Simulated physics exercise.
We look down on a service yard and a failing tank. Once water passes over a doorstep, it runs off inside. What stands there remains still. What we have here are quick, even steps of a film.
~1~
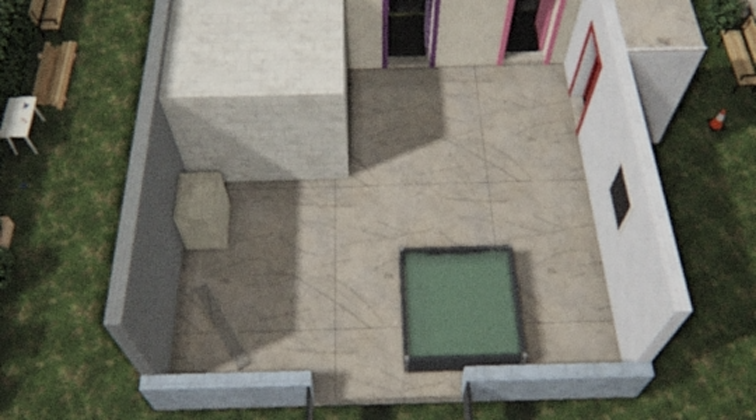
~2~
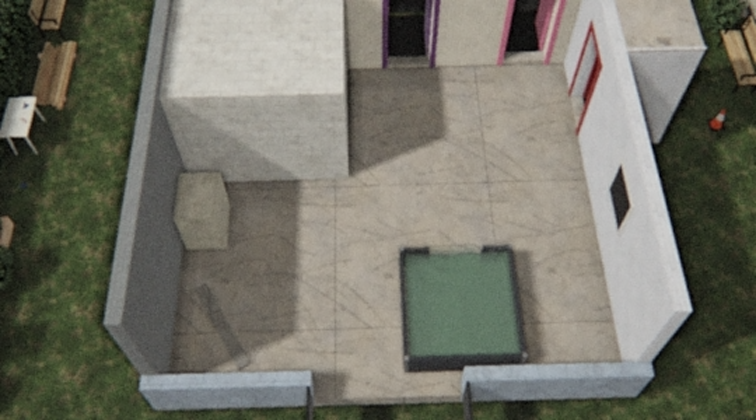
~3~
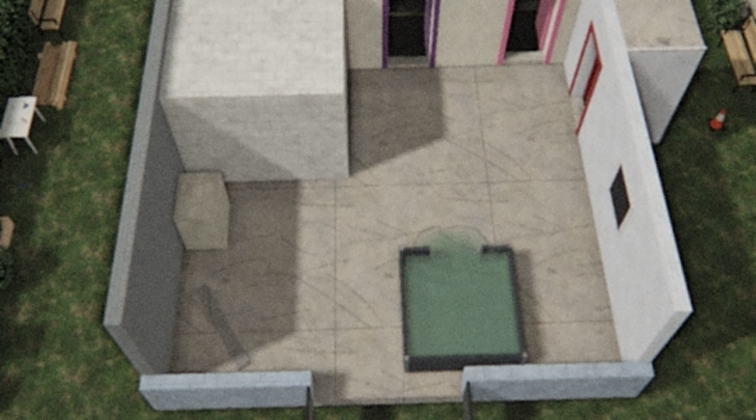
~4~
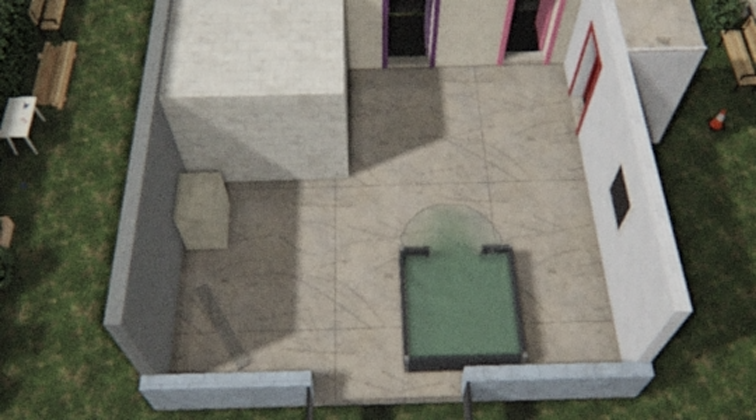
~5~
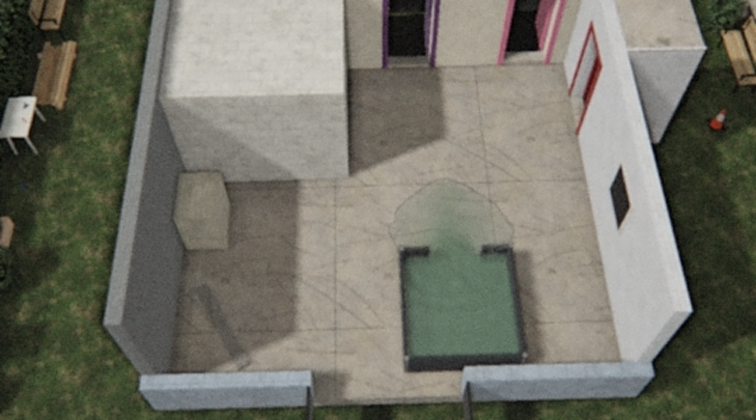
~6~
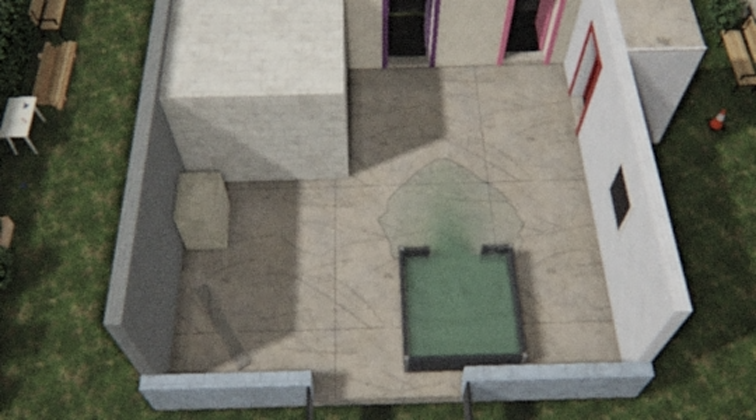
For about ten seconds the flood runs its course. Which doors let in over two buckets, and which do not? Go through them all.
My prediction: The purple door is going to be over the line; the pink door is going to be at or under the line; the red door is going to be over the line.
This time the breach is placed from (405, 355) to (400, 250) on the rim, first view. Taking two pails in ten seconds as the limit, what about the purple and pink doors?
As for the purple door, it sits short of it; as for the pink door, it sits short of it.
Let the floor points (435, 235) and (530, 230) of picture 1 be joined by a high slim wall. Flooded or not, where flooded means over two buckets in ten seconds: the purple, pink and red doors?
As I see it, the purple door keeps inside the limit, while the pink door keeps inside the limit and the red door keeps inside the limit.
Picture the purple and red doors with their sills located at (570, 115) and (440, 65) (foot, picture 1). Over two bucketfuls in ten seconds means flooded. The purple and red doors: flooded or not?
Result - the purple door stays within limits while the red door exceeds the limit.
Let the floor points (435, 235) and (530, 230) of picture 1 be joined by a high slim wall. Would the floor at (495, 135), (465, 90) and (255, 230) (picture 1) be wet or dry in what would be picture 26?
Outcome per location, in sequence: Unsoaked, unsoaked, soaking.
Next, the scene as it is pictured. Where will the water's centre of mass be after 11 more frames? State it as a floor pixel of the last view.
About (451, 248) in the last view.
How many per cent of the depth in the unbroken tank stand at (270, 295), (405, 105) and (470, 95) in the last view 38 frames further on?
Estimate: 0, 16, 20 %.
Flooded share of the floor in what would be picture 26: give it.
Estimated share: Around 45 %.
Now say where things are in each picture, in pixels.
Still water in the water tank at (460, 302), in the first frame.
Water pours out on the water tank's far side and has run to a hidden place, in the second frame.
Water pours out on the water tank's far side and has run to (426, 235), in the third frame.
The front is at (434, 210), out from the gap on the water tank's far side, in the fourth frame.
The front is at (438, 184), out from the gap on the water tank's far side, in the fifth frame.
The front is at (436, 163), out from the gap on the water tank's far side, in the sixth frame.
A moment on, water covers 25 % of the floor; the purple door not reached, the pink door not reached, the red door not reached.
Next, water covers 40 % of the floor; the purple door wet at the sill, nothing in, the pink door not reached, the red door not reached.
Then, water covers 45 % of the floor; the purple door over two buckets in, the pink door wet at the sill, nothing in, the red door under two buckets in.
Later, water covers 50 % of the floor; the purple door over two buckets in, the pink door under two buckets in, the red door over two buckets in.
In the end, water covers 70 % of the floor; the purple door over two buckets in, the pink door under two buckets in, the red door over two buckets in.
